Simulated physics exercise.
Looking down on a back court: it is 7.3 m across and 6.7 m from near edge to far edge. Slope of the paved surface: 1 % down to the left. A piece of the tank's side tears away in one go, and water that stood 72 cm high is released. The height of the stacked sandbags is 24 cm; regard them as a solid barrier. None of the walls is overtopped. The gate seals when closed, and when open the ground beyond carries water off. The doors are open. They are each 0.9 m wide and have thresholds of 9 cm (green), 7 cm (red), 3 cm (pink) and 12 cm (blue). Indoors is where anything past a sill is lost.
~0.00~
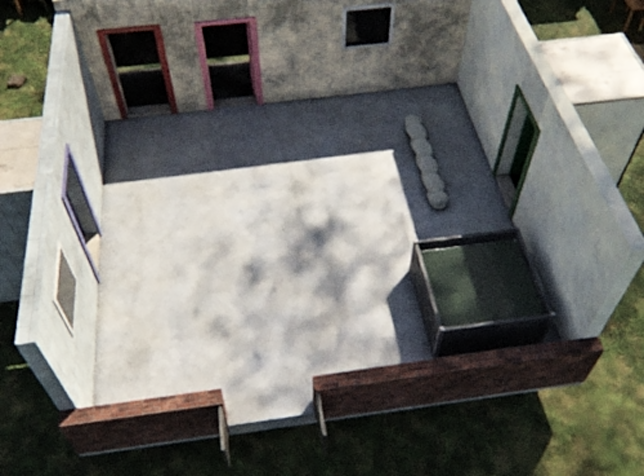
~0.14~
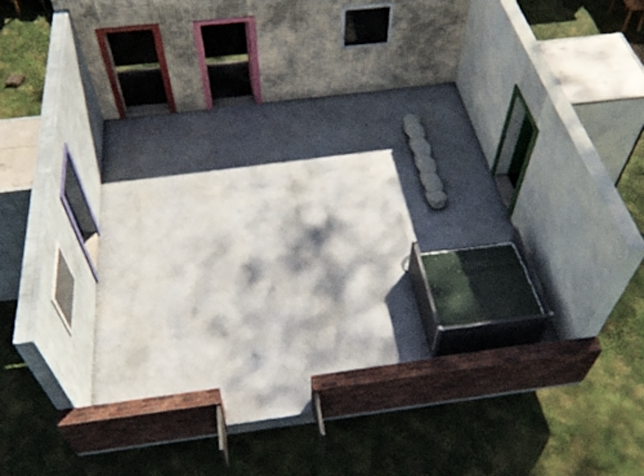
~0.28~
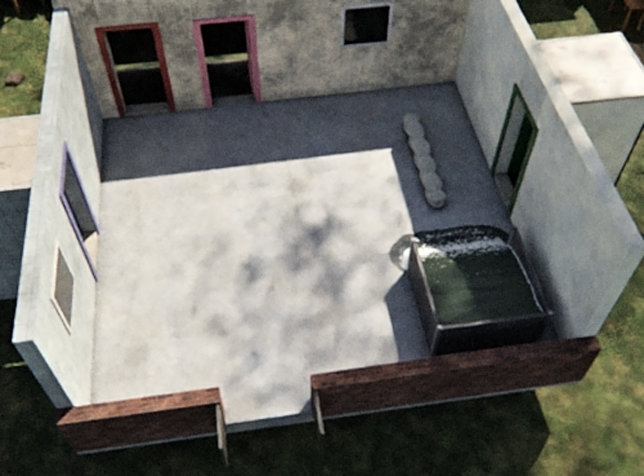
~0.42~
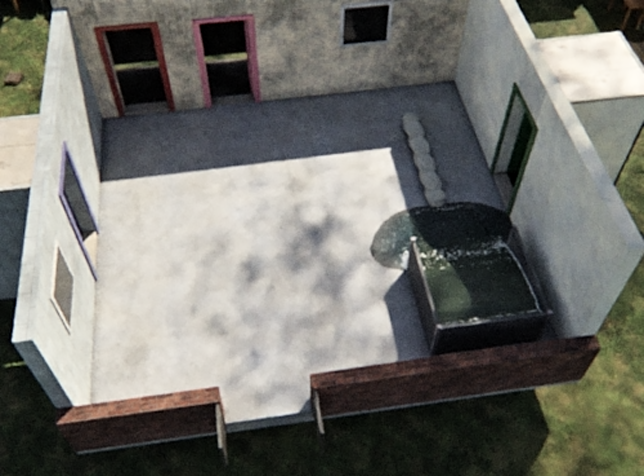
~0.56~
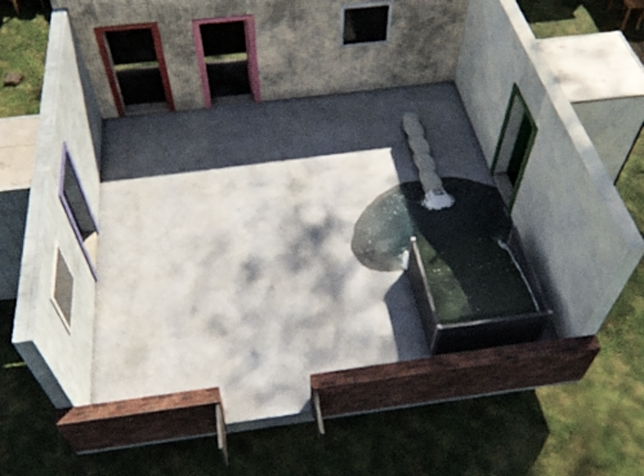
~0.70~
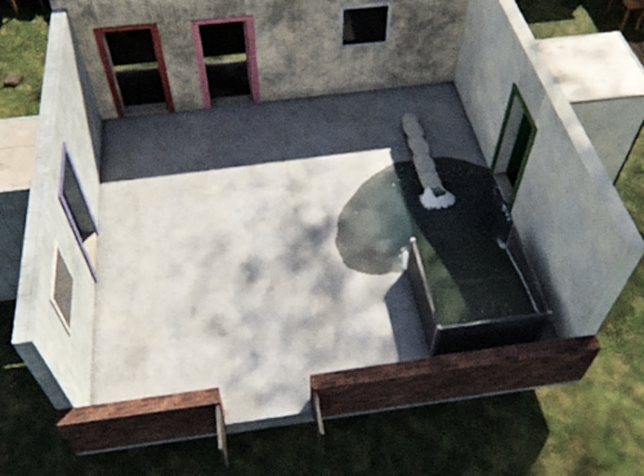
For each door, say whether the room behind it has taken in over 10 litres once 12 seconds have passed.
Green door: Limit broken. Red door: Limit broken. Pink door: Limit broken. Blue door: Limit unbroken.
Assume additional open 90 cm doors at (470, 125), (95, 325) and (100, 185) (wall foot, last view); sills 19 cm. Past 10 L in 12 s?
In that order: Below, under, not over.
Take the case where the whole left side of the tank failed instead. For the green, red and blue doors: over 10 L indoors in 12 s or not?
Then green would come out on the low side, red on the high side and blue on the high side.
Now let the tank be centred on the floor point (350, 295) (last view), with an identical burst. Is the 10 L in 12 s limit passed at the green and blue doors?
Green door held, blue door held.
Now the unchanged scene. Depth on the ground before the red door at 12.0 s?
Depth: Approx. 6.5 cm.
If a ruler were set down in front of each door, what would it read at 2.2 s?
In centimetres, the green door has 15, the red door 0, the pink door 1 and the blue door 0.
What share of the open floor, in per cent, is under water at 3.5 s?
Covered: Roughly 45 %.
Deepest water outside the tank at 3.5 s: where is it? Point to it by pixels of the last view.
That would be near pixel (431, 108).
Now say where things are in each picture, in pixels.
The tank at (481, 280) is whole and still, 72 cm deep, in the first frame.
Water pours out on the tank's far side and has run 0.9 m, to (406, 269); typically 9 cm deep outside, 72 cm at the tank's back, in the second frame.
The front is at (394, 255), 1.1 m from the gap on the tank's far side; 1.2 m2 of floor is under water; 70 cm left at the back of the tank, in the third frame.
Water pours out on the tank's far side and has run 1.4 m, to (379, 237); typically 10 cm deep outside, 63 cm at the tank's back, in the fourth frame.
Water pours out on the tank's far side and has run 1.9 m, to (402, 187); typically 8 cm deep outside, 62 cm at the tank's back, in the fifth frame.
The front is at (396, 167), 2.5 m from the gap on the tank's far side; 5.7 m2 of floor is under water; 56 cm left at the back of the tank, in the sixth frame.
After 1.4 s water covers 30 % of the floor and is deepest (36 cm) near (439, 211); green door 15 cm at the sill, 3 L in, red door not reached, pink door not reached, blue door not reached.
After 2.2 s water covers 40 % of the floor and is deepest (38 cm) near (431, 84); green door 15 cm at the sill, 17 L in, red door not reached, pink door not reached, blue door not reached.
After 3.5 s water covers 45 % of the floor and is deepest (22 cm) near (431, 108); green door 11 cm at the sill, 37 L in, red door 6 cm at the sill, 0 L in, pink door 9 cm at the sill, 25 L in, blue door not reached.
After 7.0 s water covers 70 % of the floor and is deepest (13 cm) near (100, 179); green door 6 cm at the sill, 40 L in, red door 12 cm at the sill, 16 L in, pink door 3 cm at the sill, 51 L in, blue door 11 cm at the sill, 0 L in.
After 12.0 s water covers 90 % of the floor and is deepest (10 cm) near (92, 385); green door 2 cm at the sill, 40 L in, red door 6 cm at the sill, 38 L in, pink door 4 cm at the sill, 52 L in, blue door 6 cm at the sill, 0 L in.
